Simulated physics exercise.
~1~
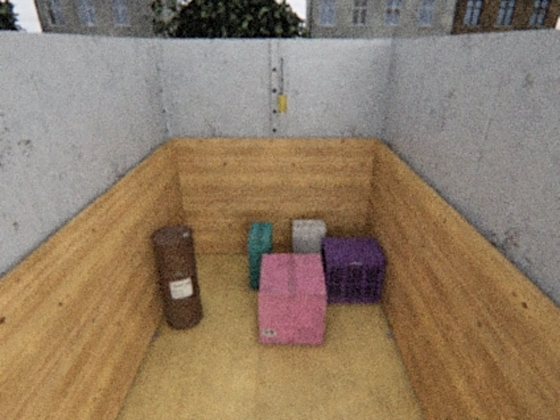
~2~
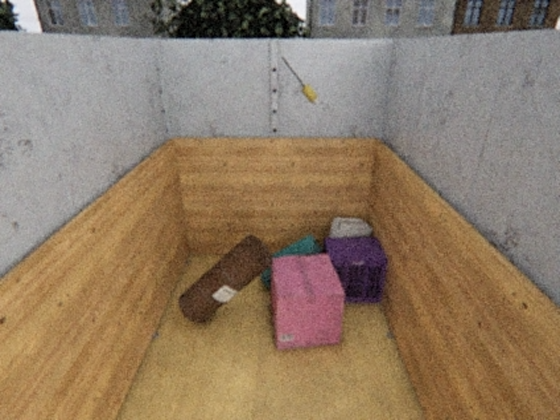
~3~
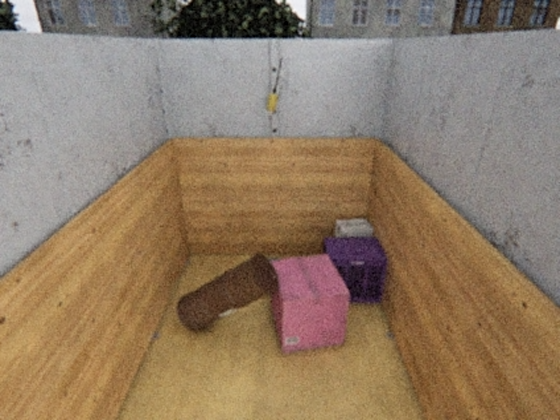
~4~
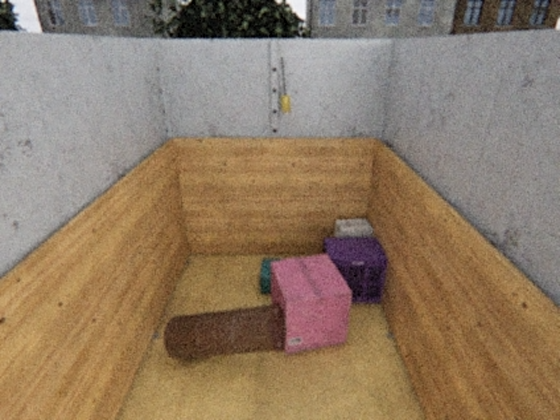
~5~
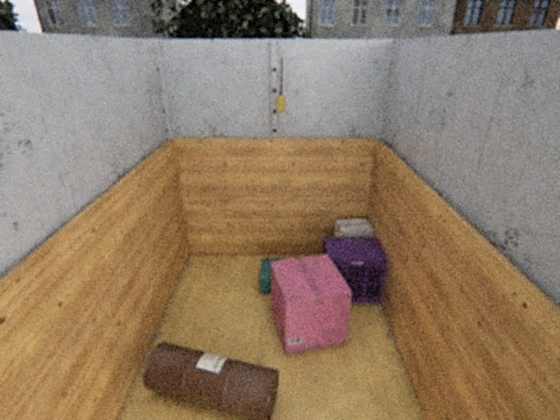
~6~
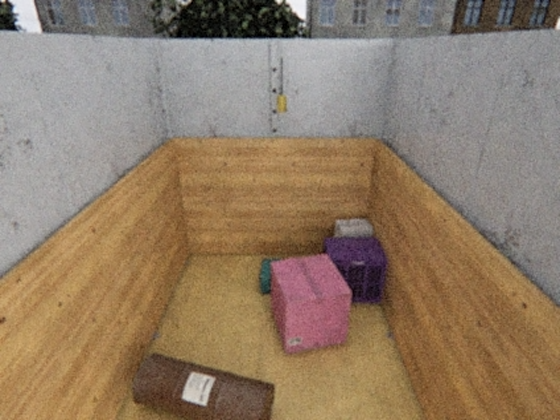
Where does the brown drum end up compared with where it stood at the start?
It does not stay in its starting spot by the left wall. It ends up lying on its side much closer to the viewer, at the near end of the load bay.
